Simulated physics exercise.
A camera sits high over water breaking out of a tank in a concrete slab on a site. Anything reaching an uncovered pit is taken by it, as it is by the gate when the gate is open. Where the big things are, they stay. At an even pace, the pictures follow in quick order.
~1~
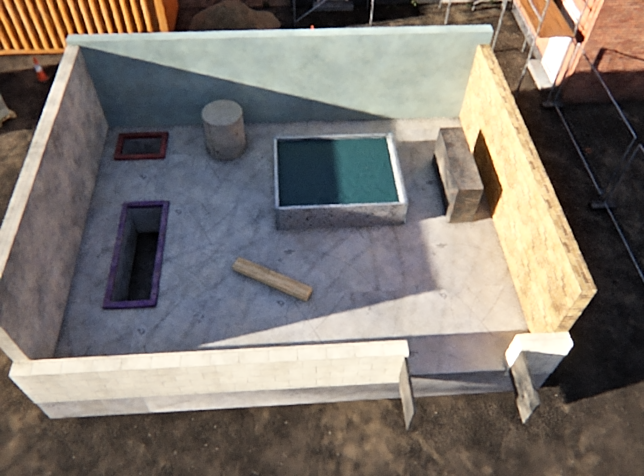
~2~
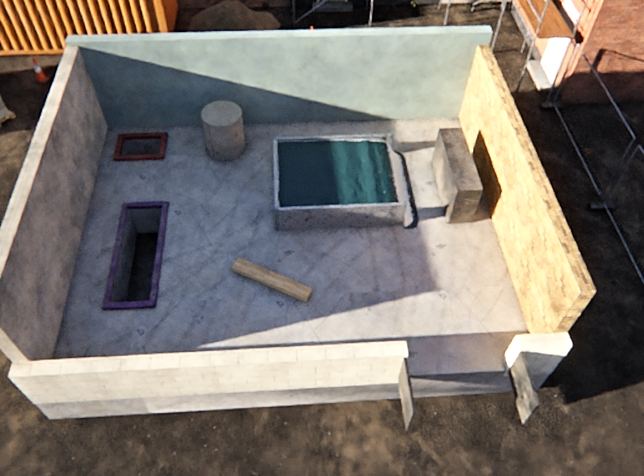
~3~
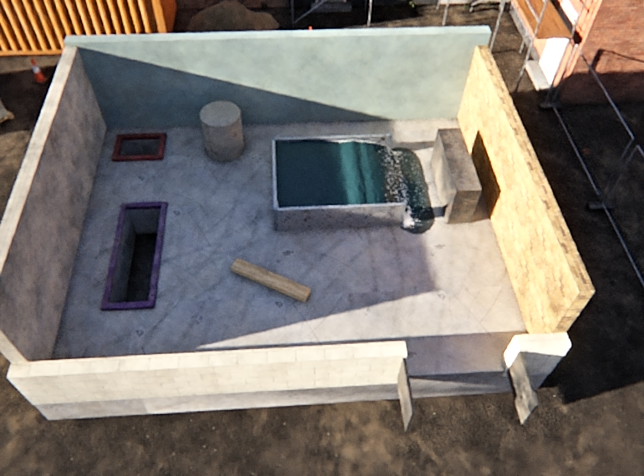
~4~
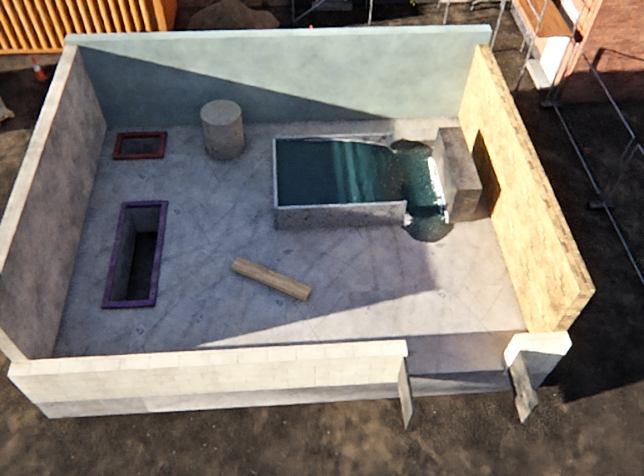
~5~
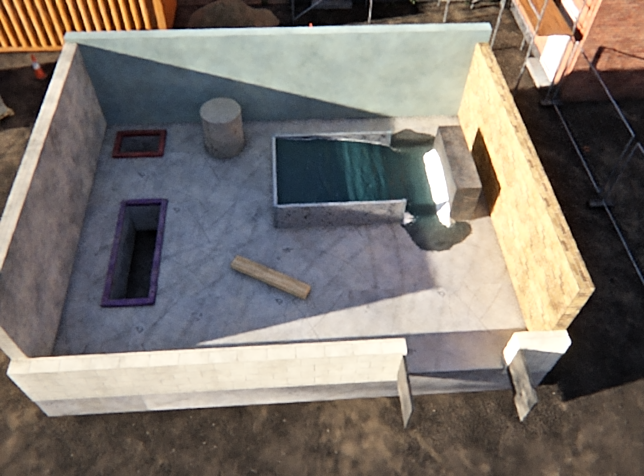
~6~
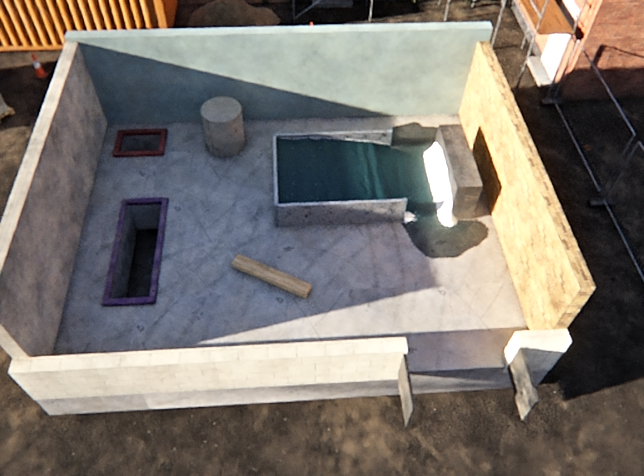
Dark teal water breaks from the right side of a raised rectangular tank in a pale, walled concrete enclosure, seen from high above. A grey block stands right of the tank, with a cylinder, red-edged and purple-edged openings to the left, and a tan beam in front. The water pours through the gap, reaches the block and spreads forward in a dark pool, while the camera stays still.
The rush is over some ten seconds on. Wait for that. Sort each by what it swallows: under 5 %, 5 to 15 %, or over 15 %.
Sorted: Gate over 15 %, purple pit under 5 %, red pit under 5 %.
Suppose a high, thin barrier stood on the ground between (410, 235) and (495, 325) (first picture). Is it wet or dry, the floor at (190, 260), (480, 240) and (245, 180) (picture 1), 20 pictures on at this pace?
Taken in turn, the three points are unsoaked, soaked and unsoaked.
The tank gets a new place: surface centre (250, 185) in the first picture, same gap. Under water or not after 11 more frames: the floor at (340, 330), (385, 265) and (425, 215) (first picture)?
Spot one unwetted, spot two wetted, spot three wetted.
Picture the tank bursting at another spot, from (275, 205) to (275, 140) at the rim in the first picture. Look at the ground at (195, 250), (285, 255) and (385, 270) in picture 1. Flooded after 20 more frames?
Point 1: Inundated; point 2: Unwetted; point 3: Unwetted.
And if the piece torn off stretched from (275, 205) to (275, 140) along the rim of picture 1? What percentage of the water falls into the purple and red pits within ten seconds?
The purple pit gets 30 per cent and the red pit 8 per cent.
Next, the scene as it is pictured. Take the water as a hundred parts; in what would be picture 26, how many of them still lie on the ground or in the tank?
My estimate is some 94 percent.
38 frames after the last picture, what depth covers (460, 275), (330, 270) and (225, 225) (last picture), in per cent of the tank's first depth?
The three come to some 10, 0 and 0 per cent respectively.
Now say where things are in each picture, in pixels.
Still water in the water tank at (337, 172), in the first frame.
Water pours out at (394, 181) and has run to (412, 225), in the second frame.
Water pours out at (393, 183) and has run to (420, 229), in the third frame.
The front is at (417, 144), out from the gap at (393, 182), in the fourth frame.
Water pours out at (393, 181) and has run to (466, 232), in the fifth frame.
Water pours out at (393, 180) and has run to a hidden place, in the sixth frame.
A moment on, water covers 15 % of the floor; the gate 0 %, the purple pit 0 %, the red pit 0 %.
Next, water covers 25 % of the floor; the gate 0 %, the purple pit 0 %, the red pit 0 %.
Then, water covers 35 % of the floor; the gate 6 %, the purple pit 0 %, the red pit 0 %.
Later, water covers 50 % of the floor; the gate 20 %, the purple pit 0 %, the red pit 0 %.
In the end, water covers 80 % of the floor; the gate 34 %, the purple pit 0 %, the red pit 0 %.
